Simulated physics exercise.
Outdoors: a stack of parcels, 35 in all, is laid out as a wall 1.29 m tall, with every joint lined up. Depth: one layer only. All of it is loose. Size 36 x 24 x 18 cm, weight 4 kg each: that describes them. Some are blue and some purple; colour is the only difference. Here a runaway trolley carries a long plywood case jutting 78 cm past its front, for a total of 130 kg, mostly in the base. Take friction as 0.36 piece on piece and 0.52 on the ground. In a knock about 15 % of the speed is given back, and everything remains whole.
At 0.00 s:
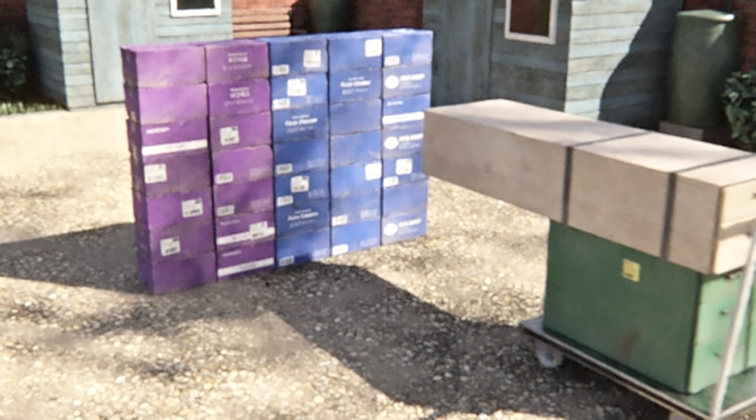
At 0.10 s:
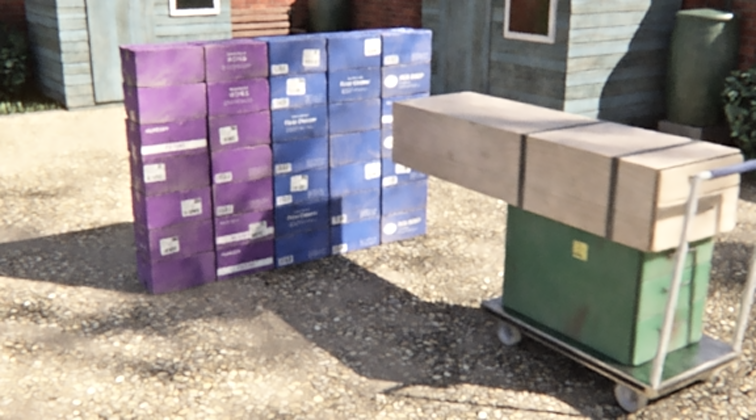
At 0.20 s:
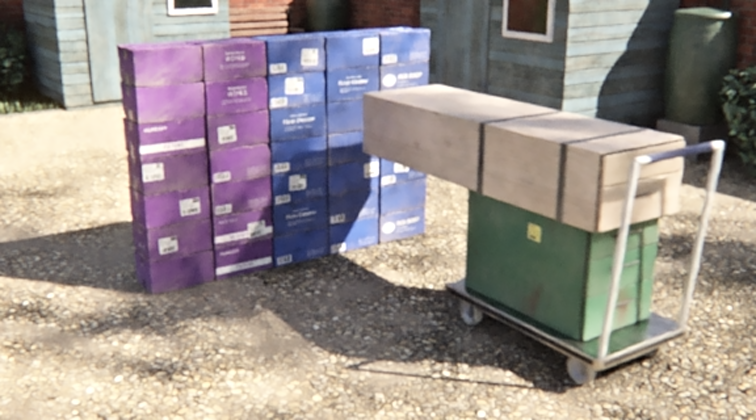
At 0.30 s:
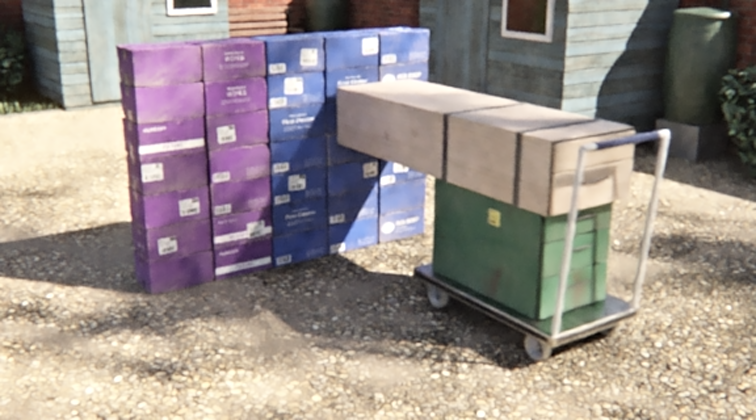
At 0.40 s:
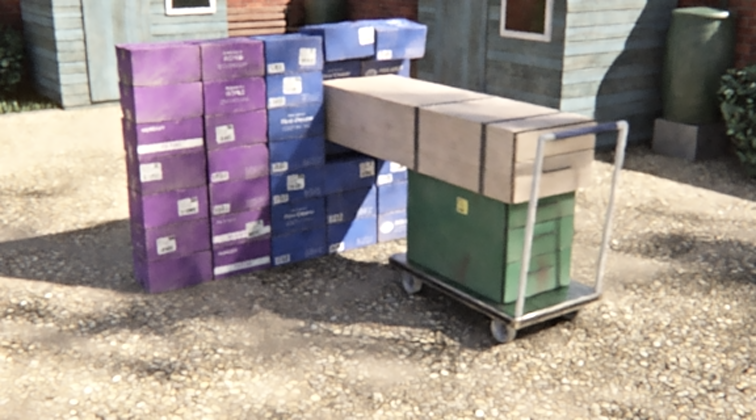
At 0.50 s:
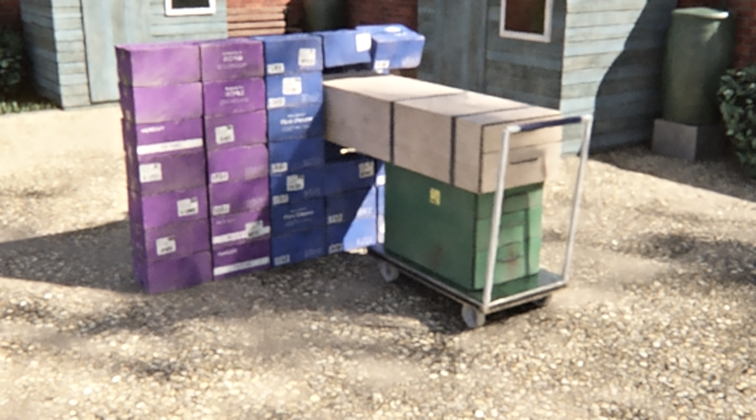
At the start, a trolley carrying a green crate with a long pale box strapped across its top stands right of a wall of purple and blue parcels. It rolls leftward to the wall, and the long box pushes in among the blue parcels, shifting several while the purple ones barely move.
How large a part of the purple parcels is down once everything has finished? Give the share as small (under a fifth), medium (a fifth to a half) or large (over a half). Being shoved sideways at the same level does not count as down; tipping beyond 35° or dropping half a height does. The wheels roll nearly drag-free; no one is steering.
The share is small.
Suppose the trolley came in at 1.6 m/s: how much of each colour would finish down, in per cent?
Result - blue: 50%; purple: 0%.
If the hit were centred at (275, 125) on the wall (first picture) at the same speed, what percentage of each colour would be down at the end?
Blue 10 %, purple 20 %.
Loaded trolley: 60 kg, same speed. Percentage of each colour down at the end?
Down by colour: Blue 30, purple 0 per cent.
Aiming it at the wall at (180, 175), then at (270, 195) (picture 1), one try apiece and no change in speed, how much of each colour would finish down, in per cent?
For blue it's 0 then 30 per cent, for purple 70 then 40 per cent.
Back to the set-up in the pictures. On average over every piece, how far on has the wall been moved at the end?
On average the pieces move some 60 cm.
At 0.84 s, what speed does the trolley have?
It is moving at around 1.5 m/s.
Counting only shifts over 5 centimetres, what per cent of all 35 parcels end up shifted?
Shifted share: 40 %.
After 0.84 s, load 1.00 m past the wall's line, still rolling; none of the 14 purple parcels down (7 of 35 in all colours); top purple parcel unmoved.
After 1.30 s, load 1.55 m past the wall's line, still rolling; none of the 14 purple parcels down (7 of 35 in all colours); top purple parcel unmoved.
At rest (2.4 s), load 1.87 m past the wall's line, stopped; none of the 14 purple parcels down (7 of 35 in all colours); top purple parcel unmoved; top blue parcel unmoved. That is 0 per cent. As the last picture would show them, middles, top purple parcel near (223, 58), top blue parcel near (283, 54).
